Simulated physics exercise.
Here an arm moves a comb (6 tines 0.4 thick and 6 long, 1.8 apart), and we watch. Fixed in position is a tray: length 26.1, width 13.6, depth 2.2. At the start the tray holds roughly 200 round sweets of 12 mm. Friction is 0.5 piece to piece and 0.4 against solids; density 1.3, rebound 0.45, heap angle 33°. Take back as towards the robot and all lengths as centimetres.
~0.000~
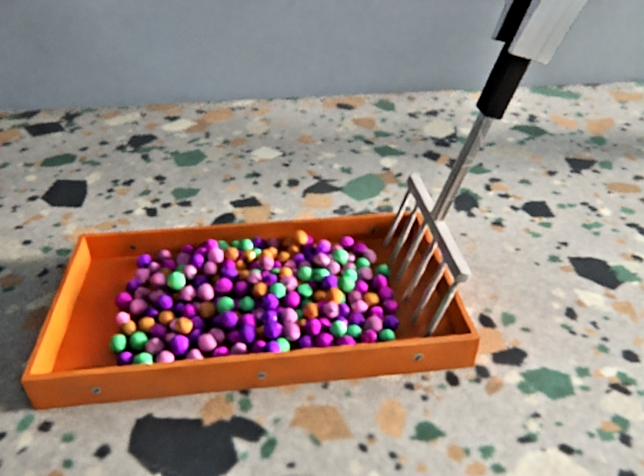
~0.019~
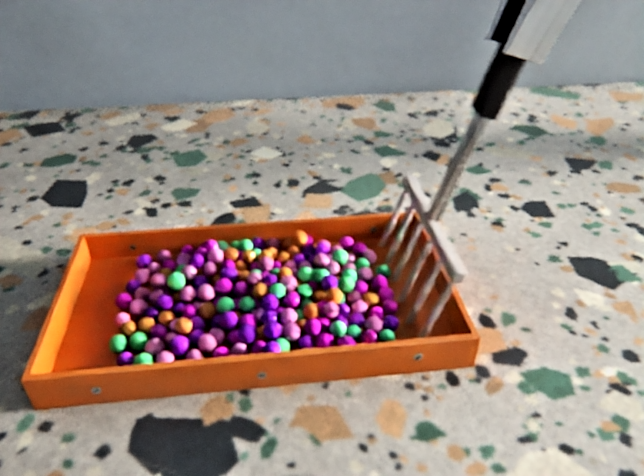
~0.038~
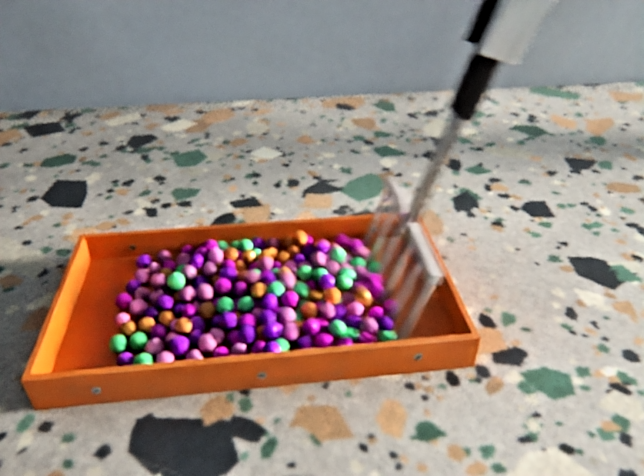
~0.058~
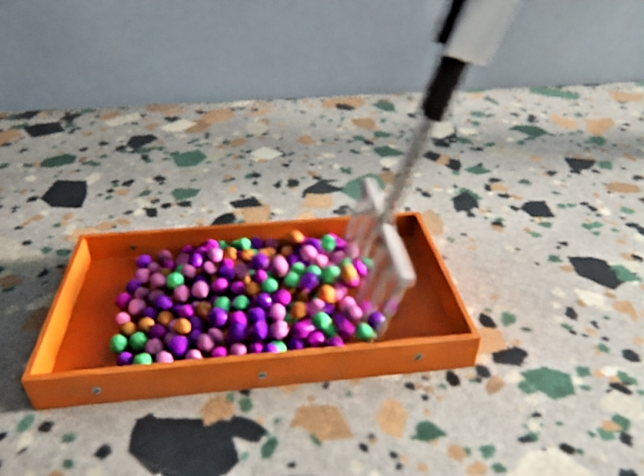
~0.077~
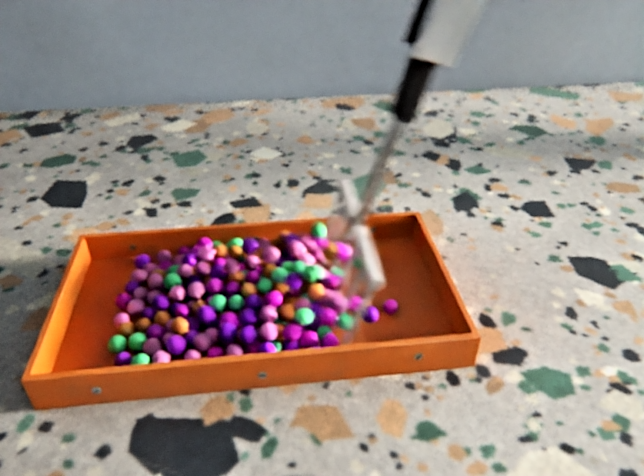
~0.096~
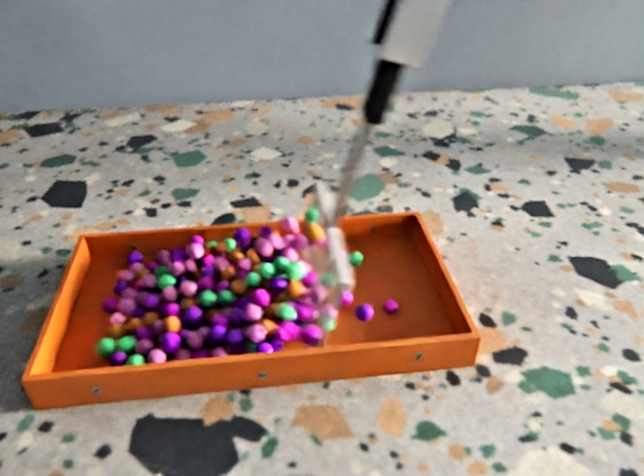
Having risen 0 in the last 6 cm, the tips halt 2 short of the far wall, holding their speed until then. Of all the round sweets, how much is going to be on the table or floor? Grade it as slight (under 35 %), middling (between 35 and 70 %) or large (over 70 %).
Grade: Middling.
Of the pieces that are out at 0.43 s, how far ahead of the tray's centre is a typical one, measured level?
Around 22 cm.
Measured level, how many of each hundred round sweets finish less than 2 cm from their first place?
About 0 percent.
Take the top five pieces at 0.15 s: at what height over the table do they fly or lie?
Roughly 7 centimetres.
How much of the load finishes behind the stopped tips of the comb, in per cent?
About 40 percent.
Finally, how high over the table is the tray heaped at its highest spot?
3.5 cm or so.
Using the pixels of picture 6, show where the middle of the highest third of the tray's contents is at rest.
I'd say close to (88, 306).
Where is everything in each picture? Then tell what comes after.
In the first frame, the comb bar at (435, 222), sloping 73°; upper third of the load around (248, 284), from x 120 to 390, top at y 240; 201 in the tray.
In the second frame, the comb bar at (430, 222), sloping 73°; upper third of the load around (248, 284), from x 120 to 390, top at y 240.
In the third frame, the comb bar at (410, 224), sloping 73°; upper third of the load around (266, 287), from x 120 to 390, top at y 240.
In the fourth frame, the comb bar at (383, 226), sloping 73°; upper third of the load around (260, 281), from x 120 to 390, top at y 240.
In the fifth frame, the comb bar at (357, 227), sloping 73°; upper third of the load around (265, 278), from x 120 to 390, top at y 230.
In the sixth frame, the comb bar at (330, 229), sloping 73°; upper third of the load around (263, 278), from x 105 to 390, top at y 215; 200 in the tray, 1 in flight or on the tool.
After 0.15 s, sloping 73°, highest piece 11 above the table; 199 in the tray, 2 in flight or on the tool.
After 0.20 s, sloping 73°, highest piece 11 above the table; 198 in the tray, 1 on the table or floor, 2 in flight or on the tool.
After 0.43 s, sloping 73°, highest piece 29 above the table; 113 in the tray, 79 on the table or floor, 9 in flight or on the tool.
After 1.13 s, sloping 73°, highest piece 3 above the table; 113 in the tray, 88 on the table or floor.
In the end, 113 in the tray, 88 on the table or floor. That is 44 % on the table or floor.
